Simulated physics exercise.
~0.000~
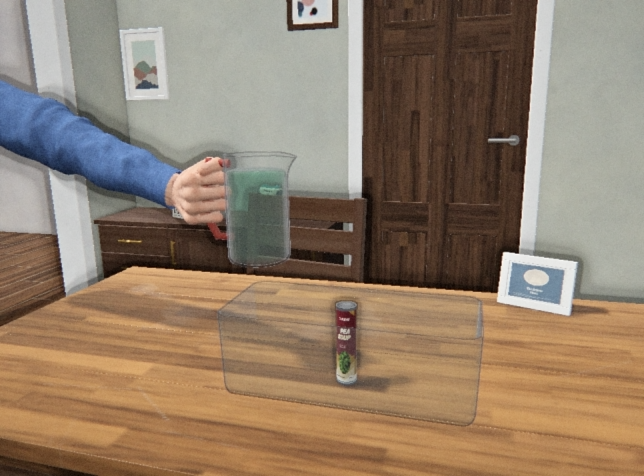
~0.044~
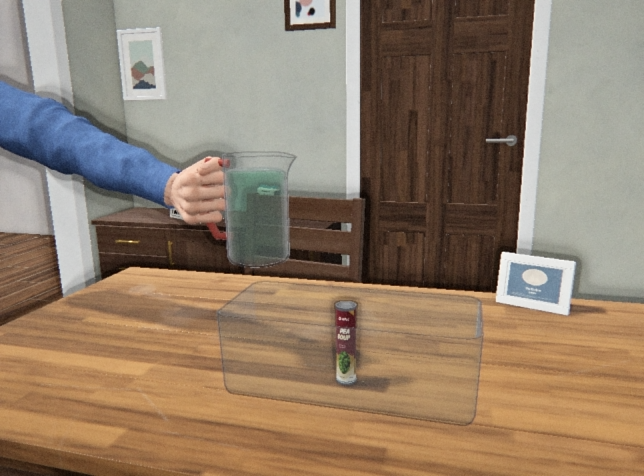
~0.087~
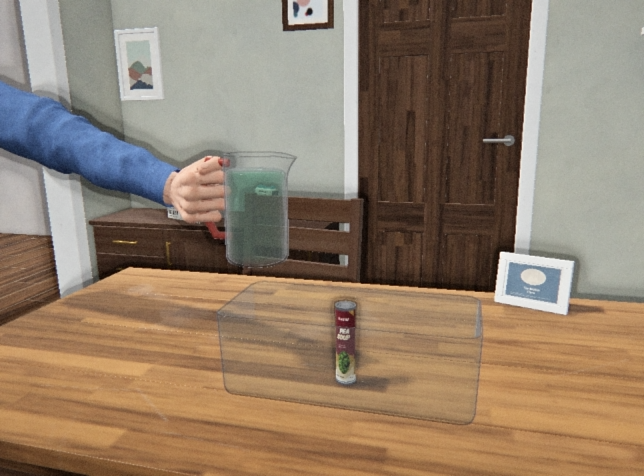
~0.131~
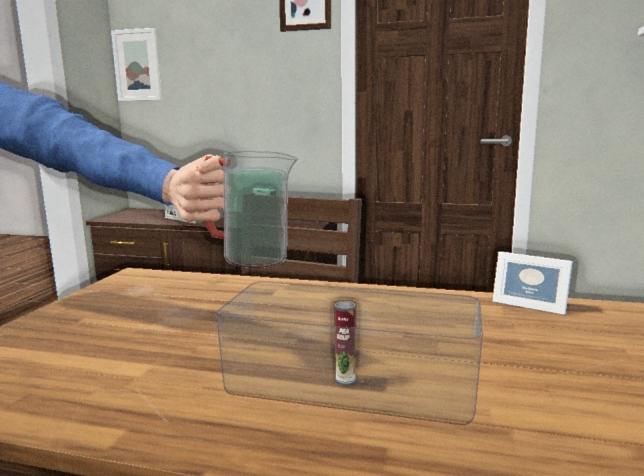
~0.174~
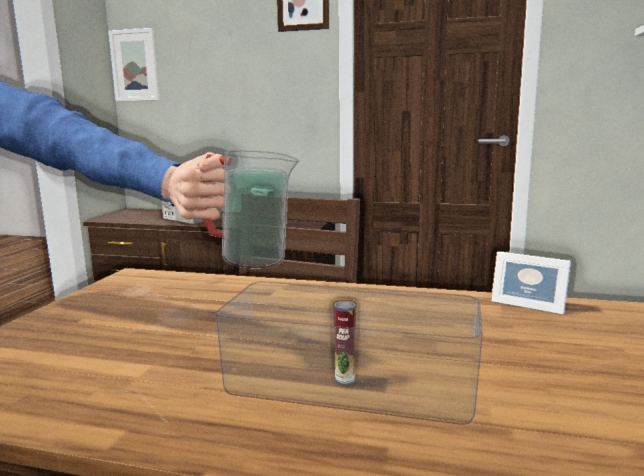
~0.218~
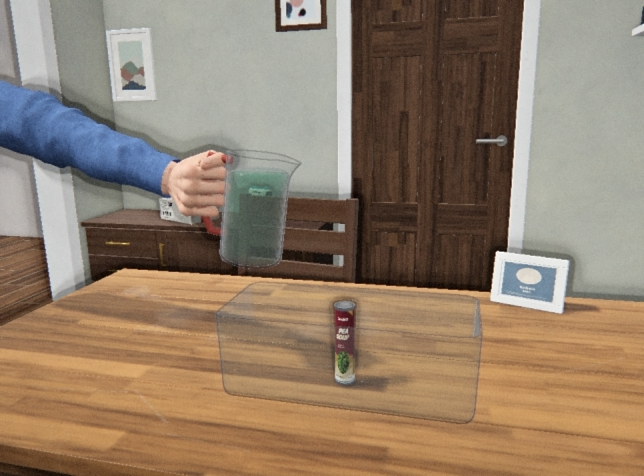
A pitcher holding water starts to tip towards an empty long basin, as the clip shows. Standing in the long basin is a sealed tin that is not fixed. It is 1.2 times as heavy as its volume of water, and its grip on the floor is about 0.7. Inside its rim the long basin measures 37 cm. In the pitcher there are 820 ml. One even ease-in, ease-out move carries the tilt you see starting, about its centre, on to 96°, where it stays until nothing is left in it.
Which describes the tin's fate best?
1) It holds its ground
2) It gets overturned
Answer: 1.
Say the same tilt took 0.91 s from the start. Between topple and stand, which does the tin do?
After the tilt, the tin is still standing.
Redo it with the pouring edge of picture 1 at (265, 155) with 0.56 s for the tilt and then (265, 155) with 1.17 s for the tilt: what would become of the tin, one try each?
First it tips over; then it tips over.
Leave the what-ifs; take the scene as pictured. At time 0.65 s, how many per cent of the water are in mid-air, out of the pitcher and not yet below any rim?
Near 6 per cent at that time.
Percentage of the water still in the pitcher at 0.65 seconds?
Fraction remaining: Approx. 94 per cent.
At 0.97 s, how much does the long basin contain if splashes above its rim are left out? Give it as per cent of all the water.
I'd say roughly 22 in a hundred of it.
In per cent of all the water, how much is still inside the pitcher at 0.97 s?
About 62 per cent.
After 0.65 s the tilt is 57° and 93 per cent is still to pour; the tin stands where it began.
After 0.97 s the tilt is 89° and 61 per cent is still to pour; the tin stands where it began.
After 1.31 s the tilt is 96° and 19 per cent is still to pour; the tin stands where it began.
After 1.67 s the tilt is 96° and 5 per cent is still to pour; the tin stands where it began.
In the end the tin stands where it began.
